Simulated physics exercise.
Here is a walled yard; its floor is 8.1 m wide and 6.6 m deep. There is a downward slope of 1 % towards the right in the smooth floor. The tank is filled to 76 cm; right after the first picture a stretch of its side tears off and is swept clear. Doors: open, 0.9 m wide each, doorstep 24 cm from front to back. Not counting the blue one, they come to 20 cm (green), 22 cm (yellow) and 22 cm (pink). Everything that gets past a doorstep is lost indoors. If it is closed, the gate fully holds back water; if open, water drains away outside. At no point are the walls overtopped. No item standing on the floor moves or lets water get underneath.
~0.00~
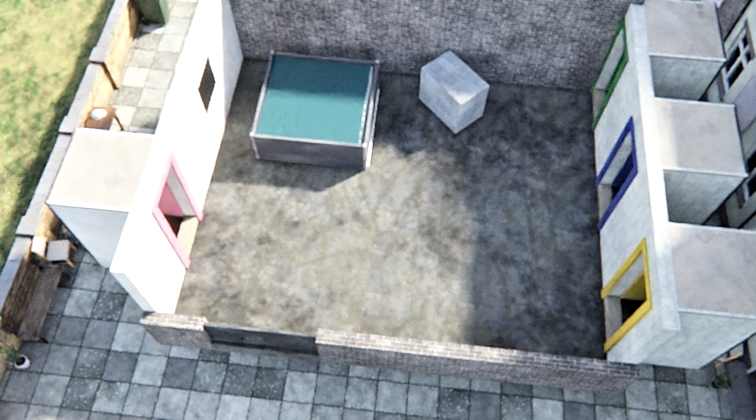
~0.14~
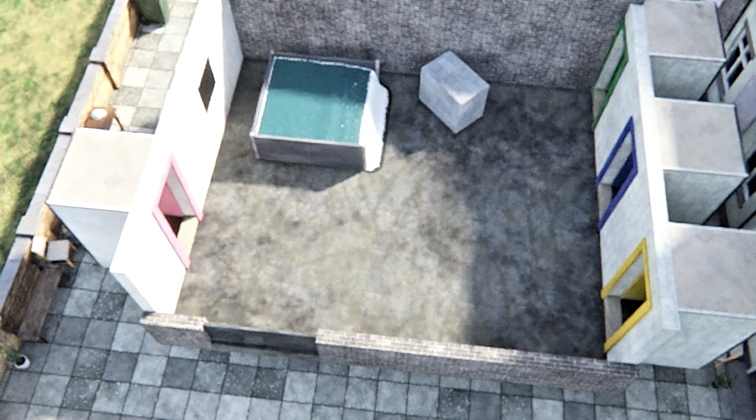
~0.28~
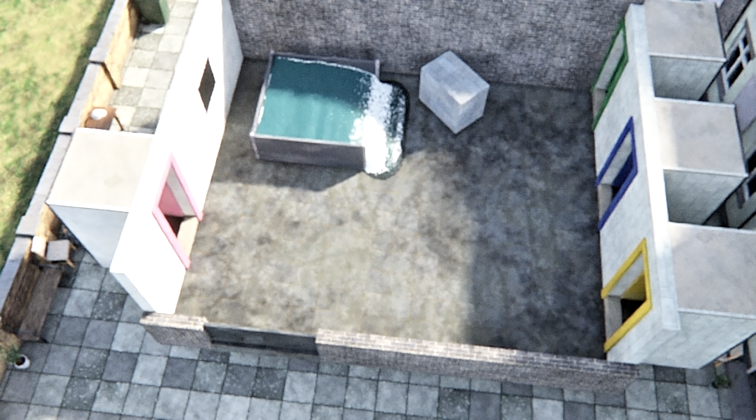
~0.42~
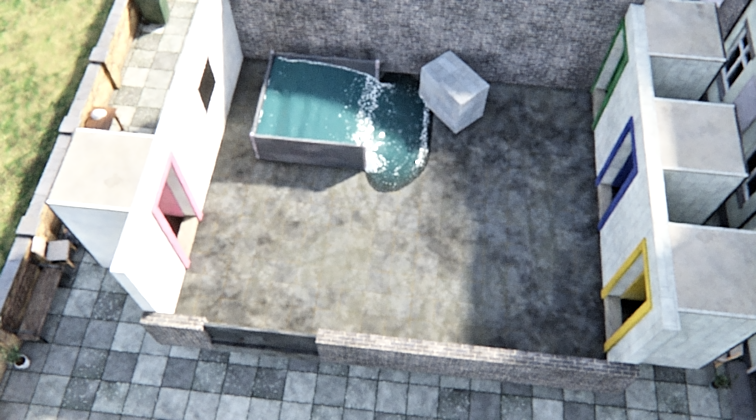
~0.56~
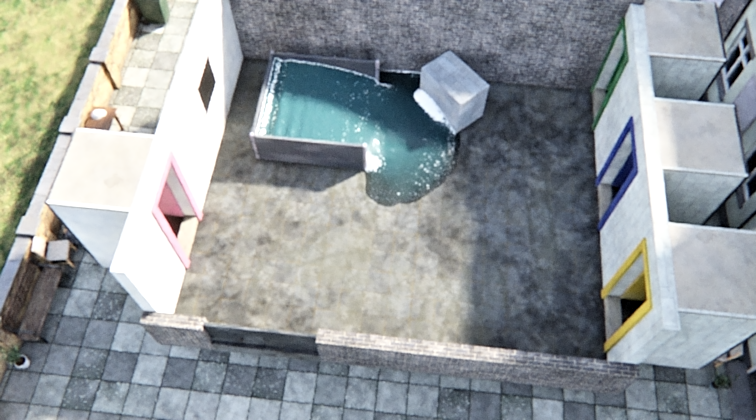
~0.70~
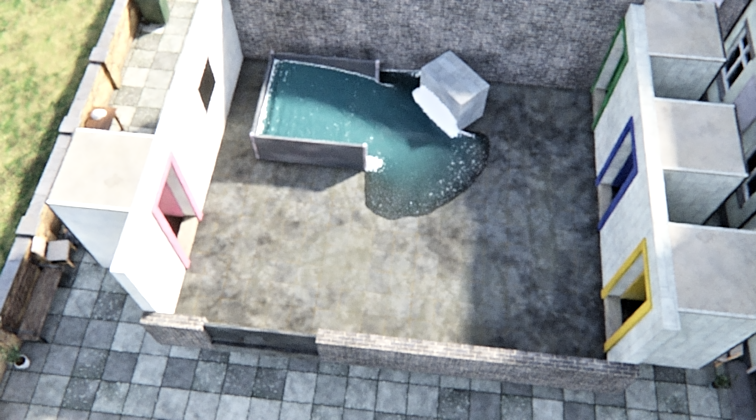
Teal water pours from the open right side of a tank and spreads around a pale block.
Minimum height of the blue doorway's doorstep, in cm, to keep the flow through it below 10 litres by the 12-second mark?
Roughly 28 cm.
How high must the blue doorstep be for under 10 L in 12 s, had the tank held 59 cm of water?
Roughly 21 cm high.
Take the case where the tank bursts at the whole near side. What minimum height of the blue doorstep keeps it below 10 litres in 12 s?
Close to 11.5 cm at the least.
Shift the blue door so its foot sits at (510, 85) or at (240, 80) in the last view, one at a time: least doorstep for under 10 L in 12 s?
You'd want roughly 8.5 cm there first, then roughly 19 cm.
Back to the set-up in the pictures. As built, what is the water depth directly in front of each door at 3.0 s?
Centimetres: Green = 15, yellow = 23, pink = 0, blue = 27.
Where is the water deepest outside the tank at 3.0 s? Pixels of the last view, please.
At about pixel (599, 374).
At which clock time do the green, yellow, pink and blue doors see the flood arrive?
Arrival times - green: 2.0 s; yellow: 2.2 s; pink: 6.0 s; blue: 1.6 s.
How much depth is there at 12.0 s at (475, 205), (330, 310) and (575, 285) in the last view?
That's 7, 8 and 9 cm, in the order given.
After 1.4 s water covers 30 % of the floor, deepest (50 cm) near (425, 110); it has not reached the blue door.
After 3.0 s water covers 55 % of the floor, deepest (54 cm) near (599, 374); 27 cm at the blue door, 92 litres in over its 16 cm doorstep.
After 12.0 s water covers 100 % of the floor, deepest (12 cm) near (581, 187); 10 cm at the blue door, 126 litres in over its 16 cm doorstep.
At the blue door as built, the water arrived by 1.6 s and peaked near 31 cm at 2.4 s.
Run again over the same 12 s with other heights there, 37 litres in over 23.5 cm, 1 litre over 32 cm. The limit of 10 litres is kept from about 28 cm up.
